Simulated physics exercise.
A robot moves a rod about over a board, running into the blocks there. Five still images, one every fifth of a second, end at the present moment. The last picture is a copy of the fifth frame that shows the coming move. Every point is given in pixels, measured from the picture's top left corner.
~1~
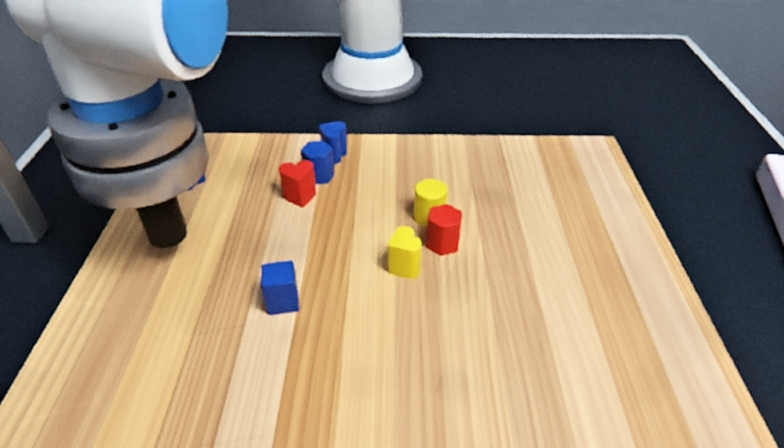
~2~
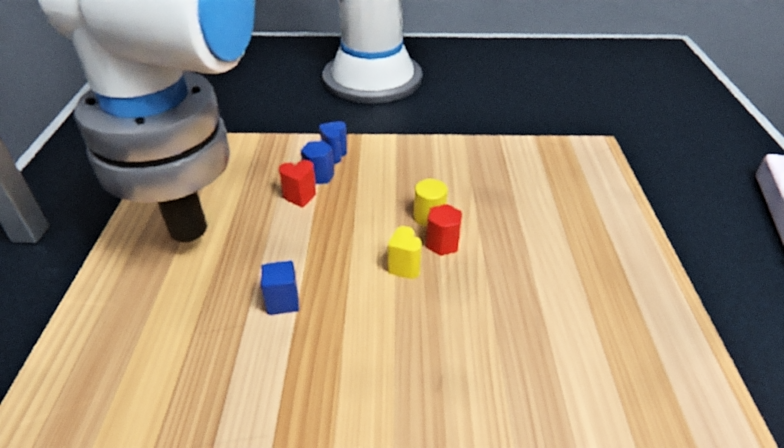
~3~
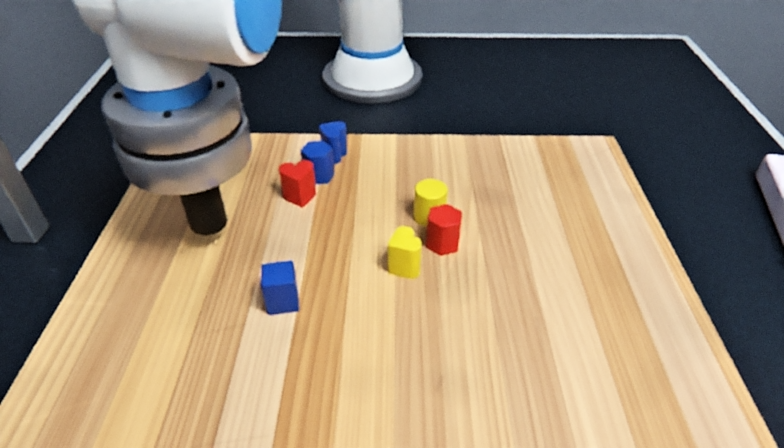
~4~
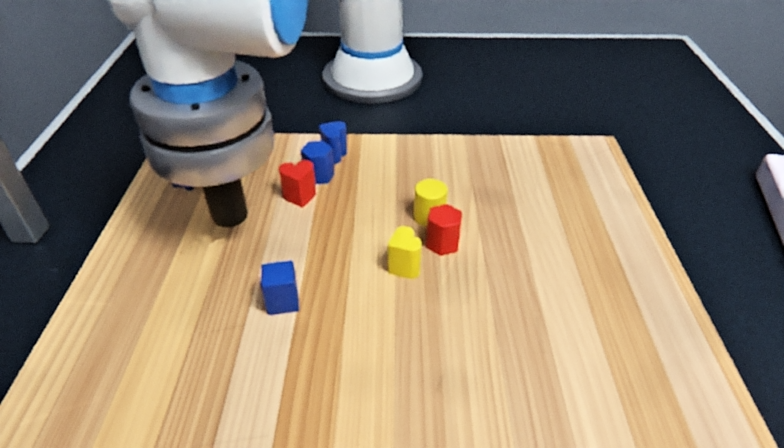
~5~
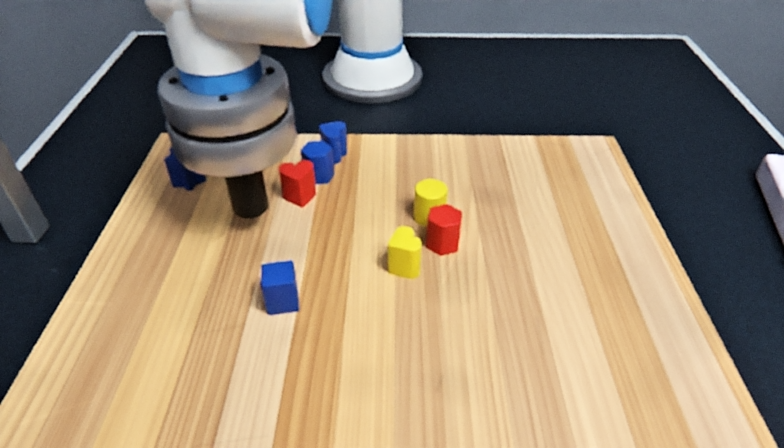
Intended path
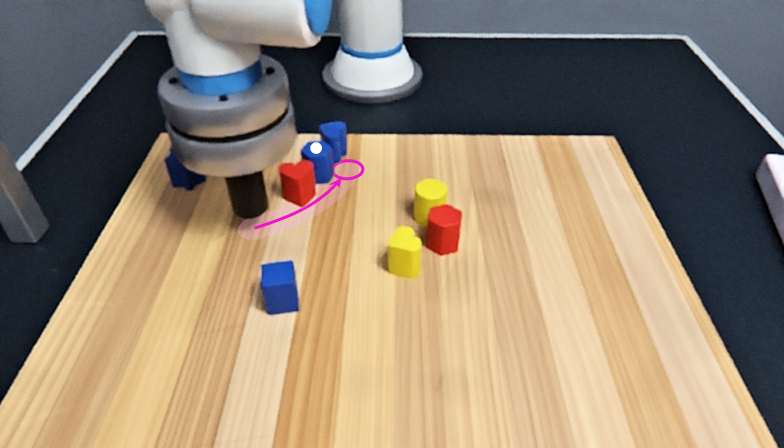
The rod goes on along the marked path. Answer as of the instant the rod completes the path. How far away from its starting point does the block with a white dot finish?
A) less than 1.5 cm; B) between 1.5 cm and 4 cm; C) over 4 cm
B.
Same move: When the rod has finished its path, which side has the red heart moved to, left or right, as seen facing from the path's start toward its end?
The shift is leftward.
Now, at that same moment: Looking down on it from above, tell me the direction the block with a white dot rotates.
Its spin: Clockwise.
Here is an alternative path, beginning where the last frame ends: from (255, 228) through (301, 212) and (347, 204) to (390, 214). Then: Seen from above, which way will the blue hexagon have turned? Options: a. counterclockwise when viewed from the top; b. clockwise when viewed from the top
Answer: B.
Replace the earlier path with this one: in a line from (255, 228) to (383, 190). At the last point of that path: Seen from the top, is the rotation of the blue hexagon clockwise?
I'd say yes.
The line goes from (255, 228) via (297, 212) and (328, 192), ending at (348, 170); the dot is on the blue hexagon.
What follows on the original path. One third of the way, rod (295, 193); red heart (300, 165), turned 20° anticlockwise.
Two thirds of the way, rod (327, 173); red heart (308, 149), turned 110° anticlockwise; blue hexagon (317, 134), turned 70° clockwise; blue heart (337, 126), turned 10° anticlockwise.
At the end, rod (347, 151); red heart (308, 147), turned 120° anticlockwise; blue hexagon (315, 133), turned 75° clockwise; blue heart (338, 125).
